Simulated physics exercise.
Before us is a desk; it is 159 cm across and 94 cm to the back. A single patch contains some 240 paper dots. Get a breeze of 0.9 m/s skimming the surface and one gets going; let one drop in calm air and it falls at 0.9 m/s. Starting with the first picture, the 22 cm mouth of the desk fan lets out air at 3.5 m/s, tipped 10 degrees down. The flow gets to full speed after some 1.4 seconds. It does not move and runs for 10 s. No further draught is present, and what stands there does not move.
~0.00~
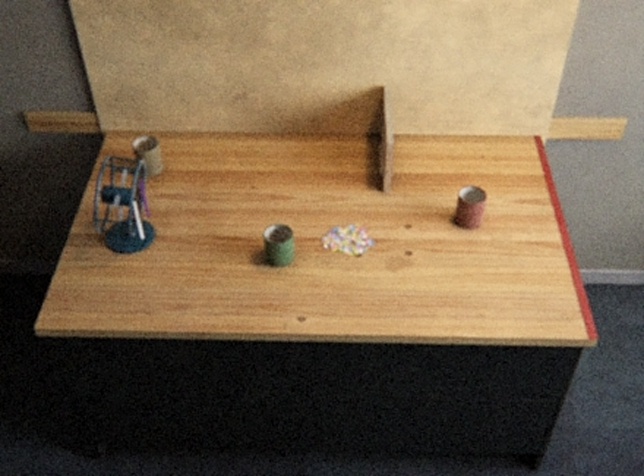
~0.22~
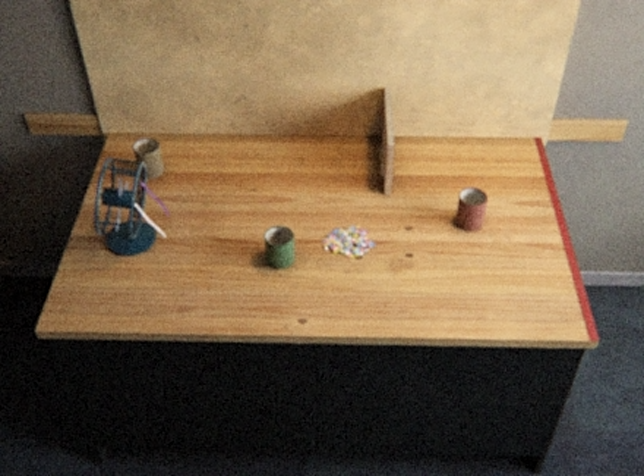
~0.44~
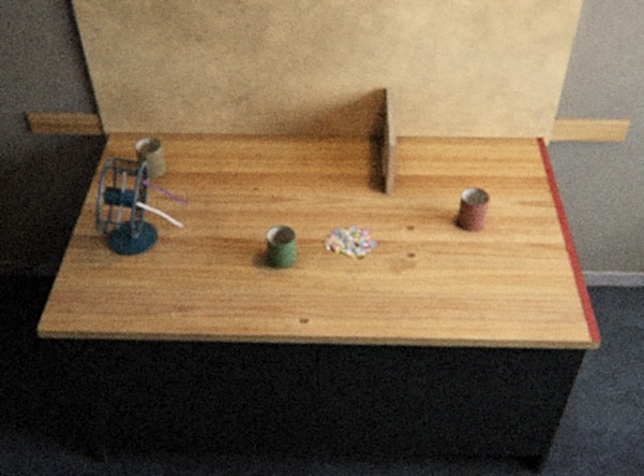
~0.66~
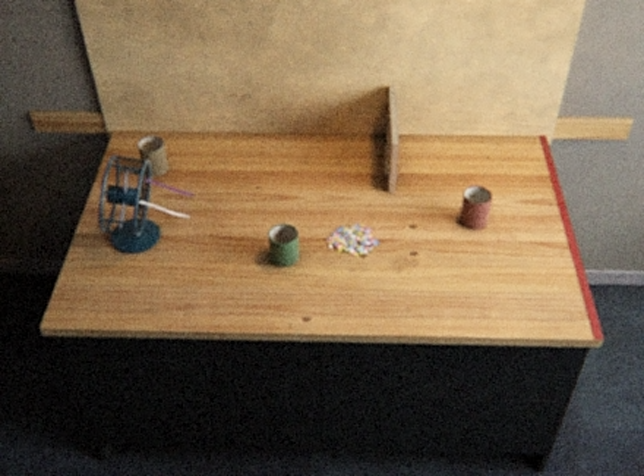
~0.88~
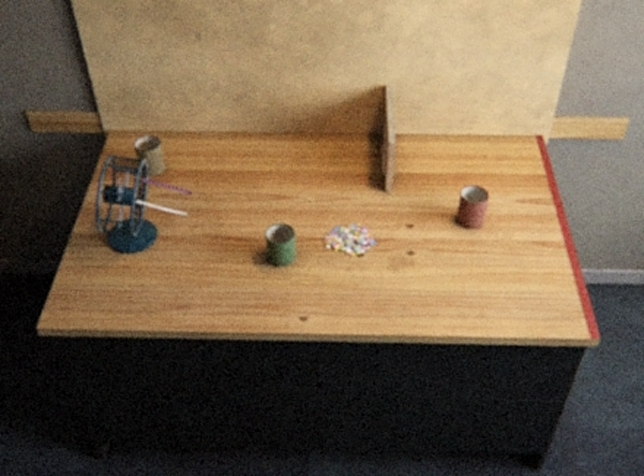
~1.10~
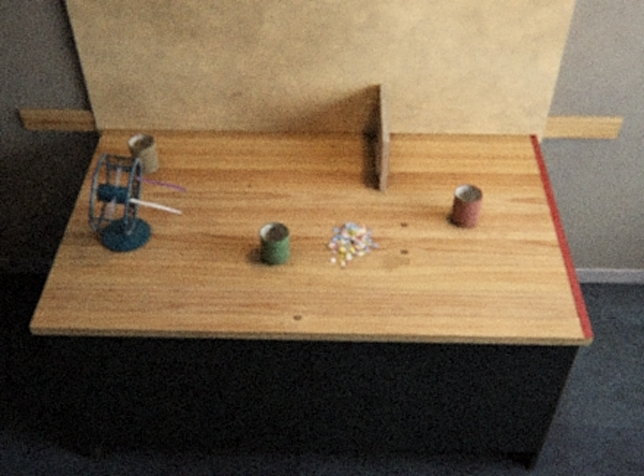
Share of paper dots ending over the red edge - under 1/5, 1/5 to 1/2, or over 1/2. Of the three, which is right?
It amounts to the bulk of them.
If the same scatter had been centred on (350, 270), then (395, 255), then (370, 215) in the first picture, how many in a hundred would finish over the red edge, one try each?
First try near 90 %, second near 90 %, third near 70 %.
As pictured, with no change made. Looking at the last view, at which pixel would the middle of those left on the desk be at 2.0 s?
Their middle sits roughly at (529, 301) in the last view.
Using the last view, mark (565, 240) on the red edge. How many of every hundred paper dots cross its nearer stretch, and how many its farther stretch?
About 90 per cent over the nearer part and 4 per cent over the farther part.
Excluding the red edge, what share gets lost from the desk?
About 4 %.
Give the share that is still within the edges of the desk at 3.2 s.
Close to 0 in a hundred are still there.
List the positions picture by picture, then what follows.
The middle of the paper dots is near (348, 240), none has stirred yet and the mouth of the desk fan is at (121, 196), in the first frame.
The middle of the paper dots is near (349, 242), none has stirred yet and the red edge is centred on (566, 226), in the second frame.
The middle of the paper dots is near (350, 242), none has stirred yet, the top of a mug is at (281, 235) and the top of a mug is at (476, 197), in the third frame.
The middle of the paper dots is near (353, 240) and none has stirred yet, in the fourth frame.
The middle of the paper dots is near (350, 239) and none has stirred yet, in the fifth frame.
The middle of the paper dots is near (353, 240), the farthest in sight from the desk fan is at (376, 246) and about 50 % have left their places, in the sixth frame.
After 2.0 s, 58 % are over the red edge; the middle of those still in play is near (530, 299); 19 % have settled or left.
After 3.2 s, 96 % are over the red edge; 99 % have settled or left.
After 5.5 s, 96 % are over the red edge; 100 % have settled or left.
After 10.0 s, at the end, 96 % are over the red edge.
